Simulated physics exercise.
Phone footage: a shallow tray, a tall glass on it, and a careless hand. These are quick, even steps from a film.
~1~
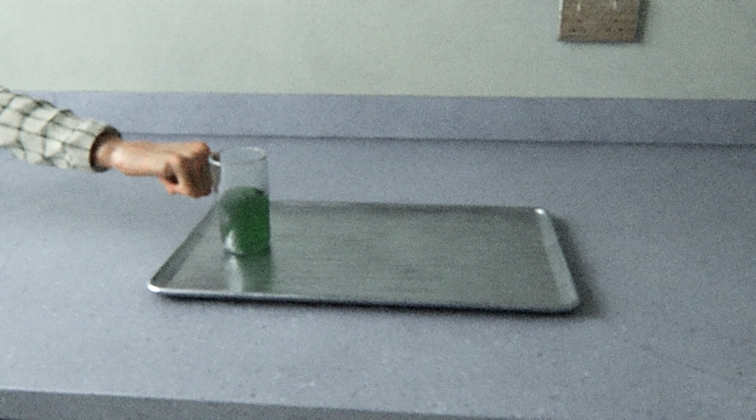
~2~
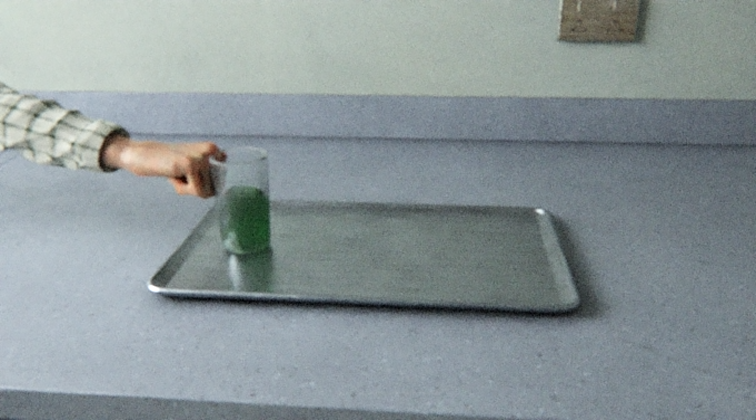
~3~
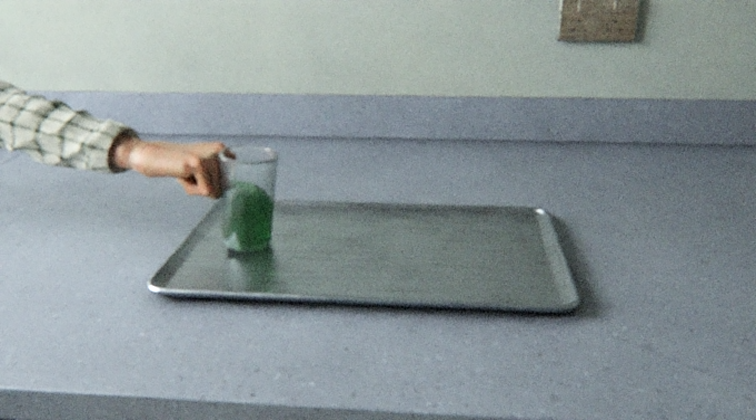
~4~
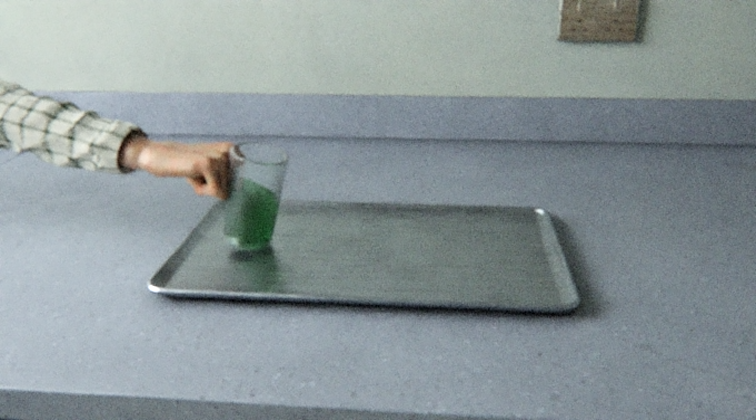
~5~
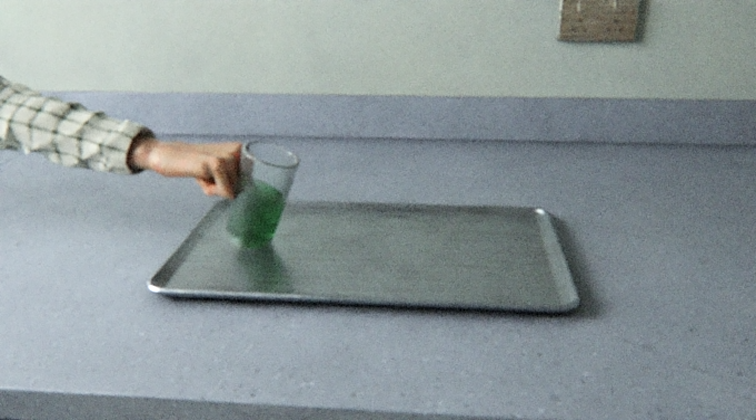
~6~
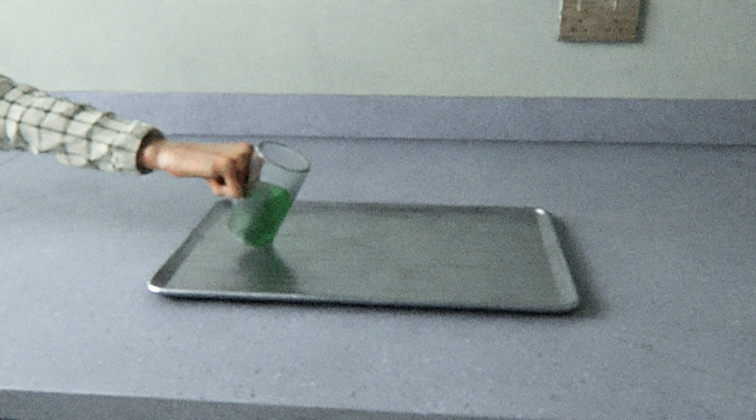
A hand in a checked sleeve tilting a tall glass of green liquid to the right on a shallow metal tray.
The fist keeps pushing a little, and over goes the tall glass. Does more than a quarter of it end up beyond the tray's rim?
Yes.
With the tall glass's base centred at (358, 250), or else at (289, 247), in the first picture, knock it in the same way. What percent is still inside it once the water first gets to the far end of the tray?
Around 75 percent for the first placement and around 55 percent for the second.
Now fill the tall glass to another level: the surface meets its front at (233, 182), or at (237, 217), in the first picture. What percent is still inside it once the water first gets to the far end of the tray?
Roughly 40 per cent, then roughly 35 per cent.
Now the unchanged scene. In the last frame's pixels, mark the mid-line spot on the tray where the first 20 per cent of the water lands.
I'd put the spot somewhere close to pixel (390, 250).
A moment on, the tall glass lies on its side and 100 per cent is in the glass, 0 on the tray and 0 above or beyond its rim.
Next, the tall glass lies on its side and 66 per cent is in the glass, 22 on the tray and 12 above or beyond its rim.
Then the tall glass lies on its side and 36 per cent is in the glass, 61 on the tray and 3 above or beyond its rim.
Later the tall glass lies on its side and 20 per cent is in the glass, 49 on the tray and 32 above or beyond its rim.
At rest 65 per cent is held by tray and glass, 35 is off the tray.
